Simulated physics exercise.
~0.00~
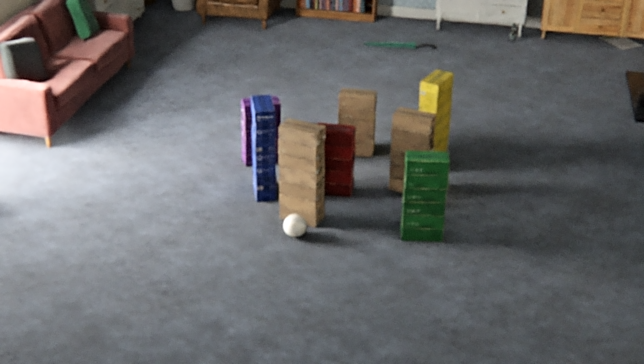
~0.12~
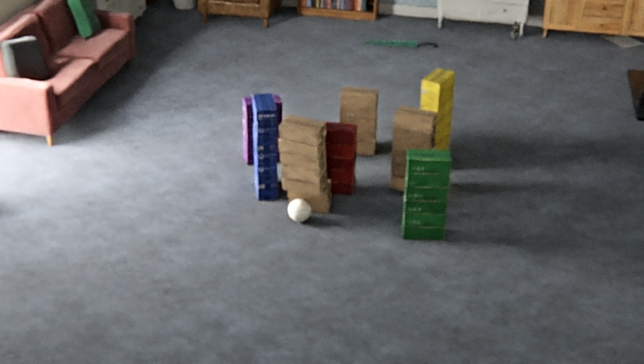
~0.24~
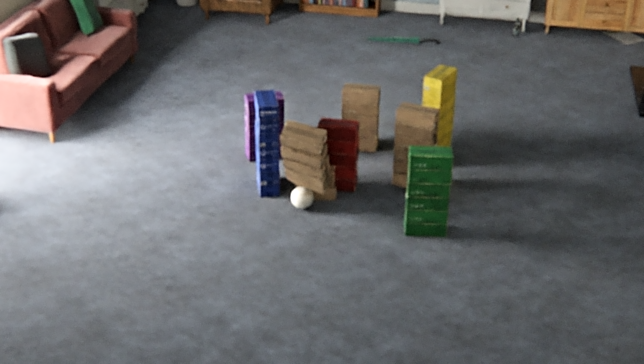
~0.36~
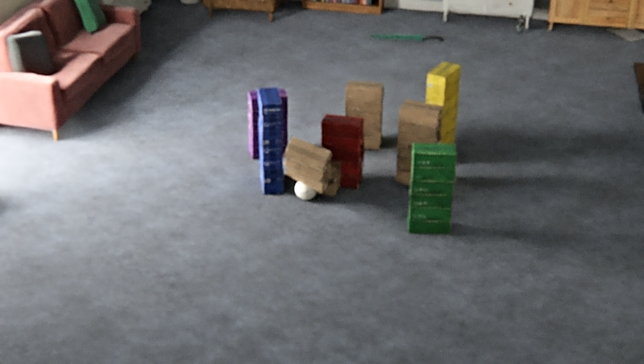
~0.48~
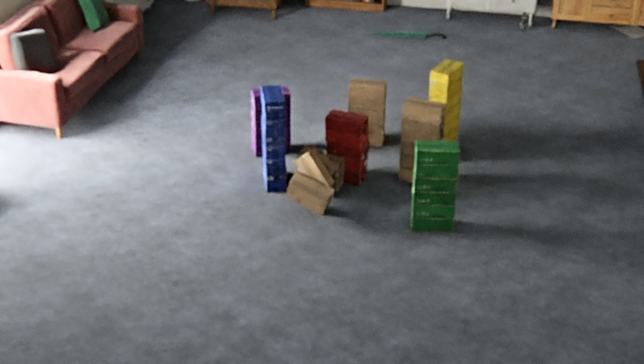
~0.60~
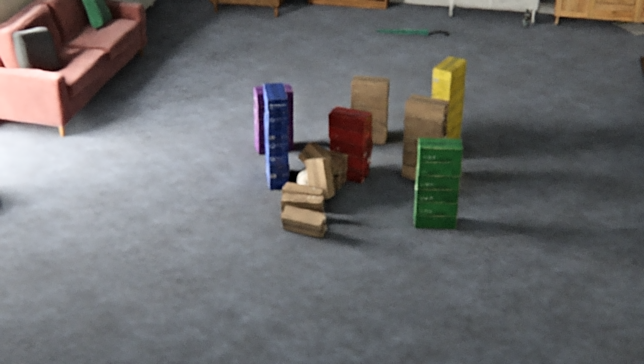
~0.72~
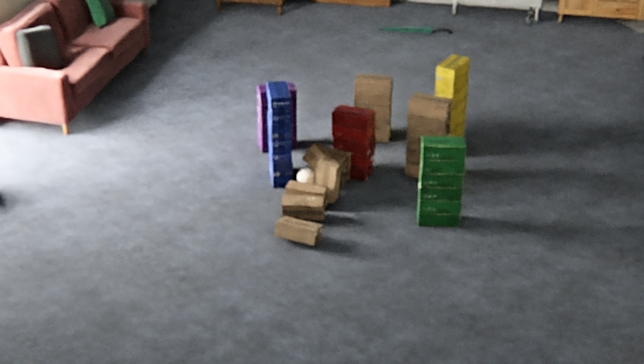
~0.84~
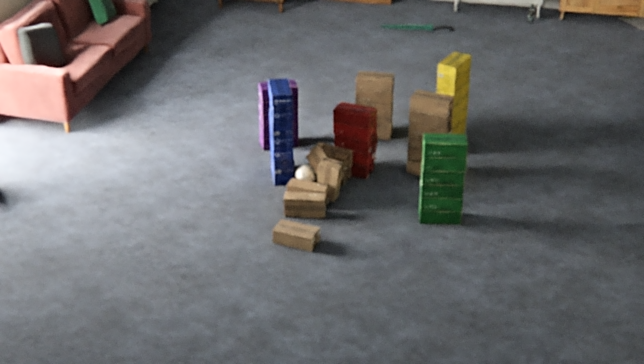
A white ball rolls away from the viewer across a grey carpeted room, seen from above, with a pink sofa at the left and wooden furniture along the back. Ahead stand eight separate stacks of boxes, with purple and blue at the left, red in the middle, yellow and green at the right, and three brown ones among them. The ball strikes the base of the nearest brown stack and pushes it backward. The upper boxes tilt, drop and tumble toward the viewer, briefly hiding the ball. It ends among the scattered brown boxes, while the other seven stacks remain standing.
